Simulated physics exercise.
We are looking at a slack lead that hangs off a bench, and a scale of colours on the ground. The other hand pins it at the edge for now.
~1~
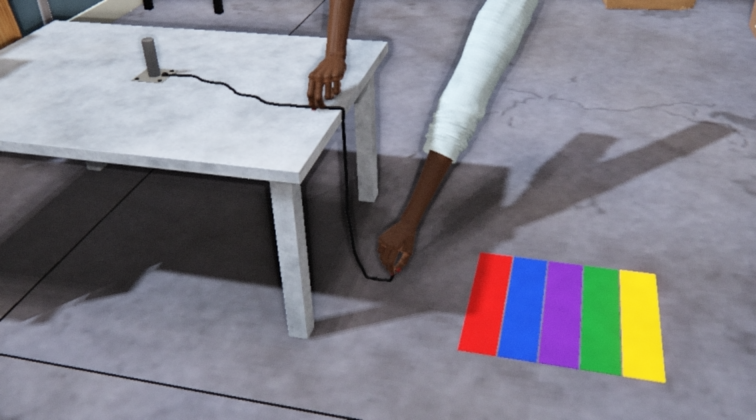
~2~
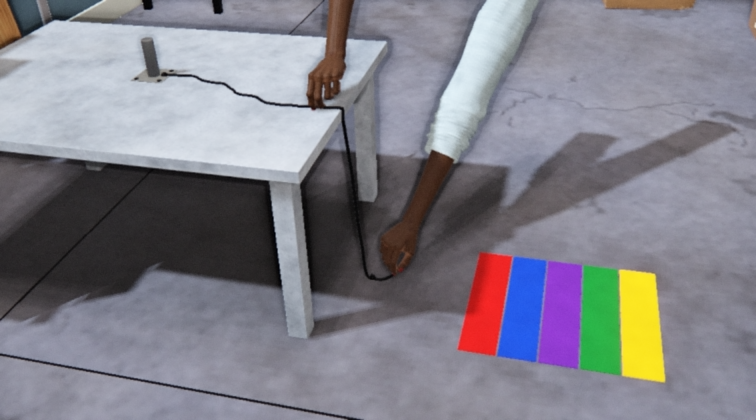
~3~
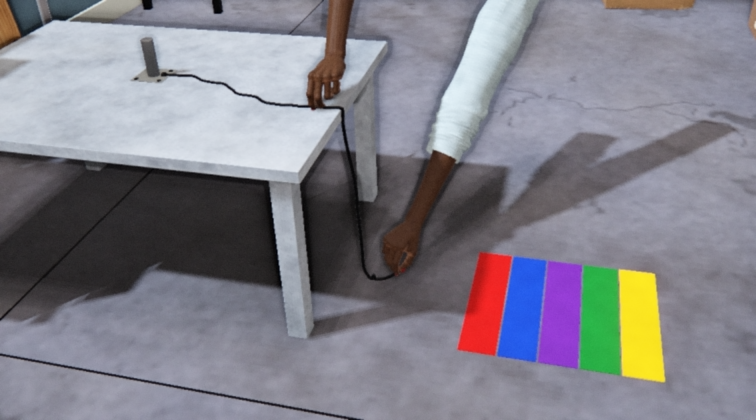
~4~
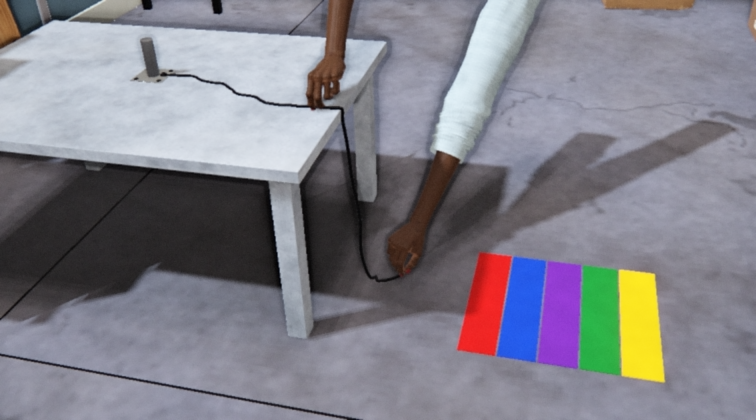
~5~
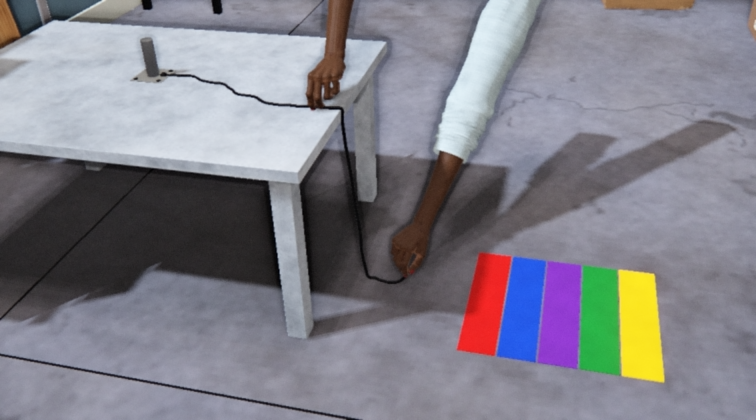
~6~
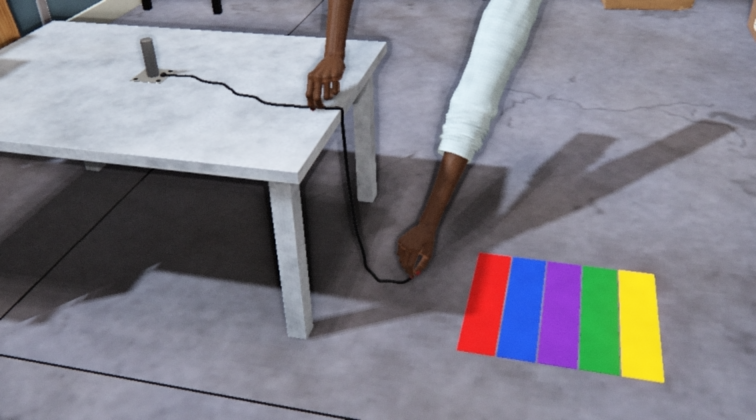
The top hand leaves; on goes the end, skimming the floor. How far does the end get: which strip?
The end stops over the blue strip.
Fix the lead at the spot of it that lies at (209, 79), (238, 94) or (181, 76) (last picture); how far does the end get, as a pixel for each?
Near (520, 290), (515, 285) and (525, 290).
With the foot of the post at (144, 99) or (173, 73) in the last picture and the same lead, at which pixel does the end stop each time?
Near (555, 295) and (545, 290).
Soon after, end near (463, 280); short of the strips.
Then, end near (501, 285); over red.
At full stretch, end near (525, 289); over blue. It gets as far as the blue strip.
